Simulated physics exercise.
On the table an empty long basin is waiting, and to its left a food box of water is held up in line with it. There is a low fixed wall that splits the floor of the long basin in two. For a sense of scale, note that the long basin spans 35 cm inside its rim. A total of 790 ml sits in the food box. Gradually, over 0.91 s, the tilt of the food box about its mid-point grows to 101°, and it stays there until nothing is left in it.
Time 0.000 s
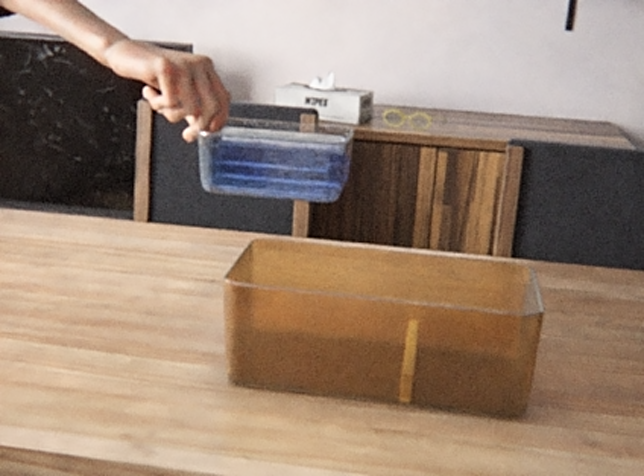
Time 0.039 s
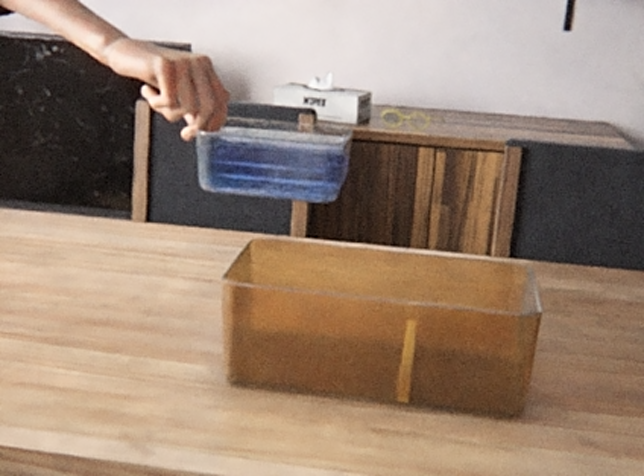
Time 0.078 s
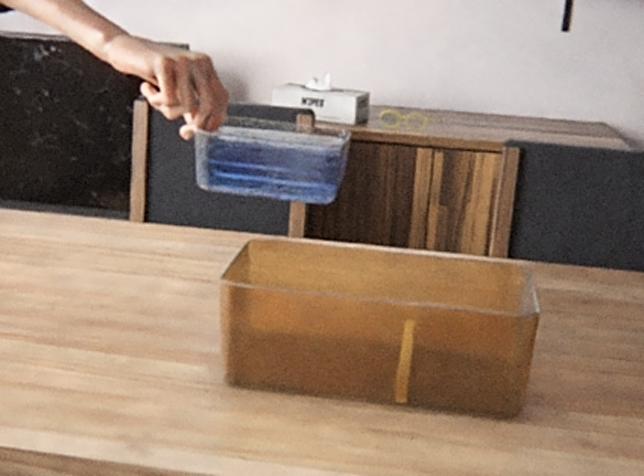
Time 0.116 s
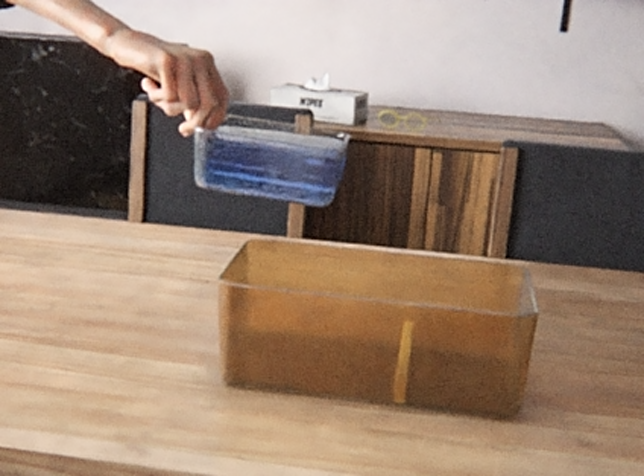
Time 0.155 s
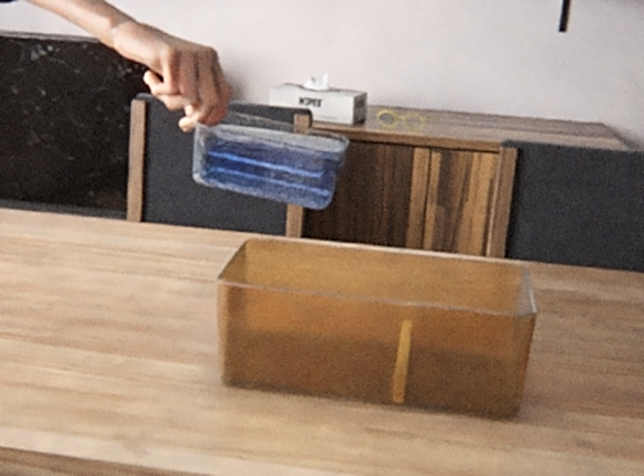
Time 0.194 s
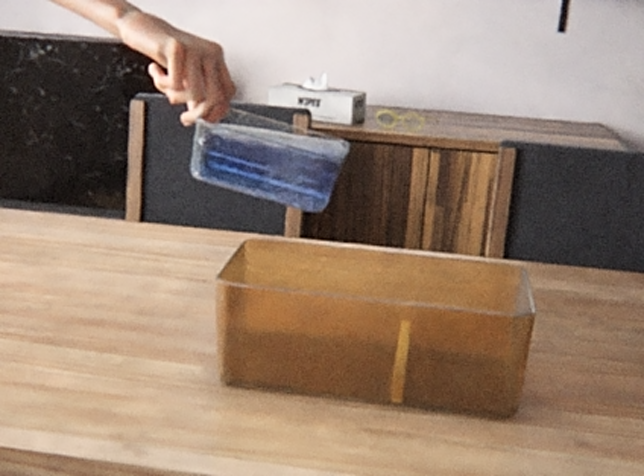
In a room with a pale wall, a light wooden table is seen from slightly above, with dark chairs and a striped wooden cabinet holding a tissue box behind it. An empty amber long basin sits on the table, and a hand at upper left grips a clear food box of blue-looking water. The hand holds it nearly level, then gradually tilts its right side downward, while the view shifts very slightly.
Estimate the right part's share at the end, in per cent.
Roughly 29 per cent is in the right part.
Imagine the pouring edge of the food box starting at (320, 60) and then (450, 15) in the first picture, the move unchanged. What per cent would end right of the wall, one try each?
It comes to 10 per cent, and then 55 per cent.
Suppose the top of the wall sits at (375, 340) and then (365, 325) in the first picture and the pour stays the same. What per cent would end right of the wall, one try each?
70 per cent first, 75 per cent second.
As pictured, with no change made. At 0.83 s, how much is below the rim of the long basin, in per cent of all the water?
Around 90 parts in a hundred.
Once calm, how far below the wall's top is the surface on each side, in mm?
Left: Roughly 18 mm; right: Roughly 24 mm.
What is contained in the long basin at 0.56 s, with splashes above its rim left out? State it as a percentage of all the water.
22 %, roughly.
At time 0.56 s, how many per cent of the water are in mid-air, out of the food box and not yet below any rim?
Near 42 per cent at that moment.
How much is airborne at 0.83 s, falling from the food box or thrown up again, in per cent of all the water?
Around 3 percent of the liquid.
After 0.56 s the tilt is 68° and 37 per cent is still to pour, 17 is left of the wall and 5 right of it.
After 0.83 s the tilt is 99° and 6 per cent is still to pour, 62 is left of the wall and 29 right of it.
After 1.11 s the tilt is 101° and 0 per cent is still to pour, 67 is left of the wall and 29 right of it.
After 1.41 s the tilt is 101° and 0 per cent is still to pour, 68 is left of the wall and 29 right of it.
In the end 68 per cent lies left of the wall, 29 right of it and 3 outside.
